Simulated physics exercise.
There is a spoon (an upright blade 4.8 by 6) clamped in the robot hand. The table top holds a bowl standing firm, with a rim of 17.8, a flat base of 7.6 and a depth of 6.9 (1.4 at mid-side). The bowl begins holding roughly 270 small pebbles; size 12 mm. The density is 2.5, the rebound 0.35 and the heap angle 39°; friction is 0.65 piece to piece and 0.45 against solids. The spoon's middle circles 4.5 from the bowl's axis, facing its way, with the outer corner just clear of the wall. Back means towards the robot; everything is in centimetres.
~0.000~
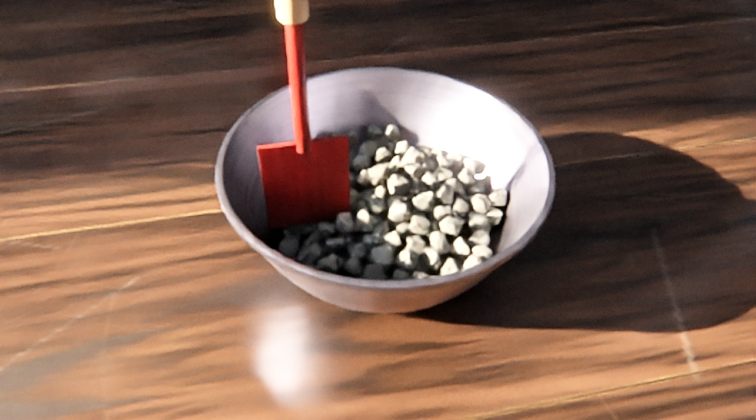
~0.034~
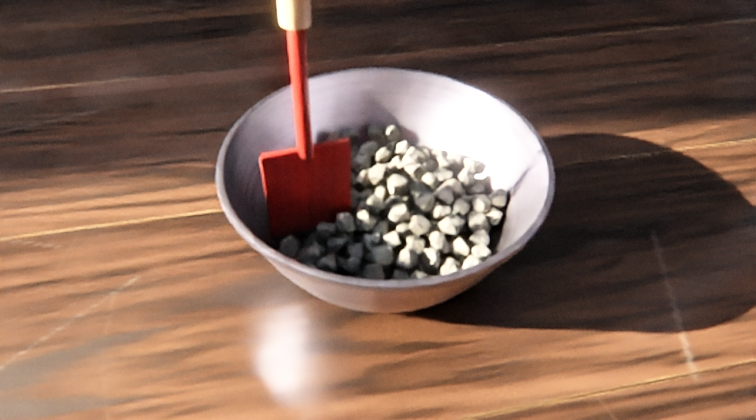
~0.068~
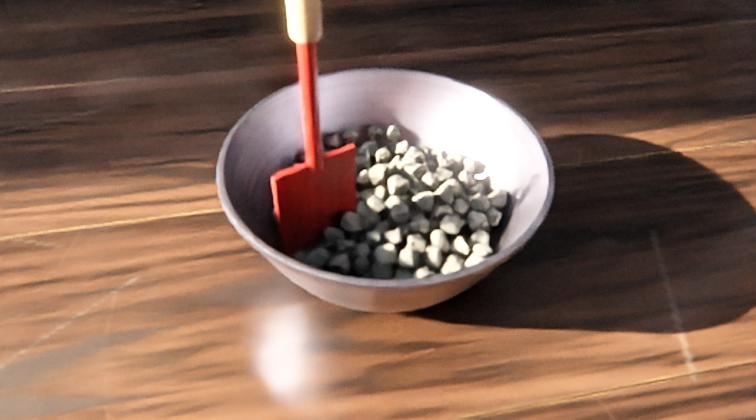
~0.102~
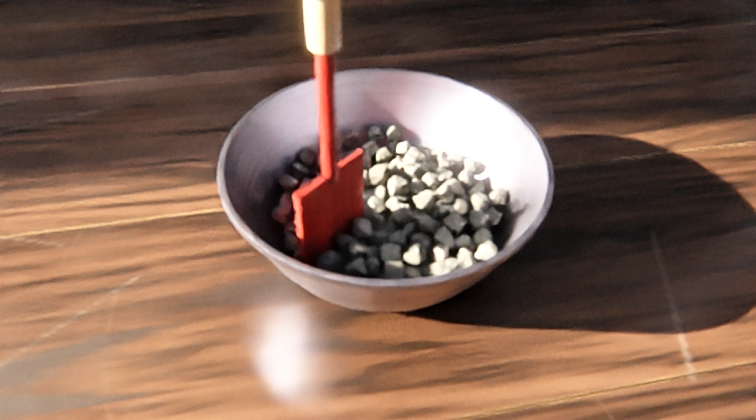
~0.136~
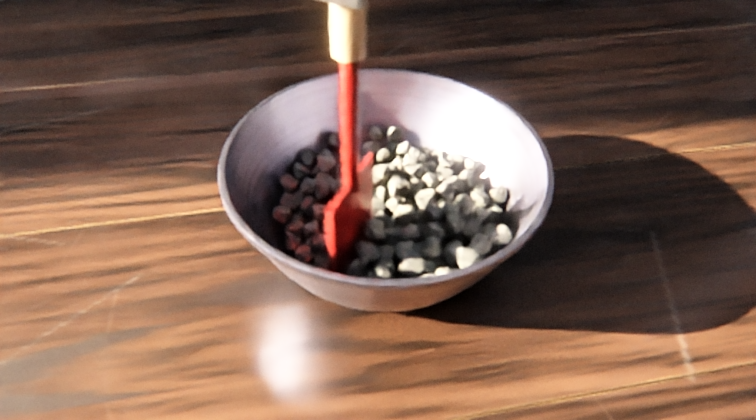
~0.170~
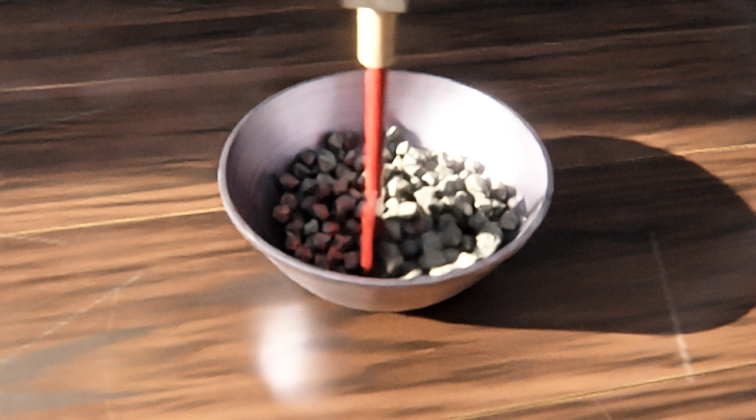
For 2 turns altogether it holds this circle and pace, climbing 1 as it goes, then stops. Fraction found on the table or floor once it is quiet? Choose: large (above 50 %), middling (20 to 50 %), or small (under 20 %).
Small.
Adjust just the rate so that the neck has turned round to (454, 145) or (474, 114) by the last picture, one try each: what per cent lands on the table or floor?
About 30 and 40 %.
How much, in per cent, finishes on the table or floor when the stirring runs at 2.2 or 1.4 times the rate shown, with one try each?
First try close to 40, second close to 20, in per cent.
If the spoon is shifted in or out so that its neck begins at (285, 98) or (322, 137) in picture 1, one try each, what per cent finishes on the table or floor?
Around 0 per cent on the first try, around 10 per cent on the second.
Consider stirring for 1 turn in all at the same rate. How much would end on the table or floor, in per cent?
Close to 10 in a hundred.
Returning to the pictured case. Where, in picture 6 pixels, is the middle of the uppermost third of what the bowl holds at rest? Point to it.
The centre is near pixel (335, 217).
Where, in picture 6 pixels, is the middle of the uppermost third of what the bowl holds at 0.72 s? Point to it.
Look near (292, 189) for its middle.
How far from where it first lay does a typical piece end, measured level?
Around 5 centimetres.
After 0.72 s, 326° round, highest piece 8 above the table; 252 in the bowl, 17 on the table or floor, 2 in flight or on the tool.
After 1.26 s, 223° round, highest piece 8 above the table; 236 in the bowl, 34 on the table or floor, 1 in flight or on the tool.
After 1.74 s, 0° round, highest piece 6 above the table; 233 in the bowl, 38 on the table or floor.
After 2.44 s, 0° round, highest piece 6 above the table; 233 in the bowl, 38 on the table or floor.
In the end, 233 in the bowl, 38 on the table or floor. That is 14 % on the table or floor.
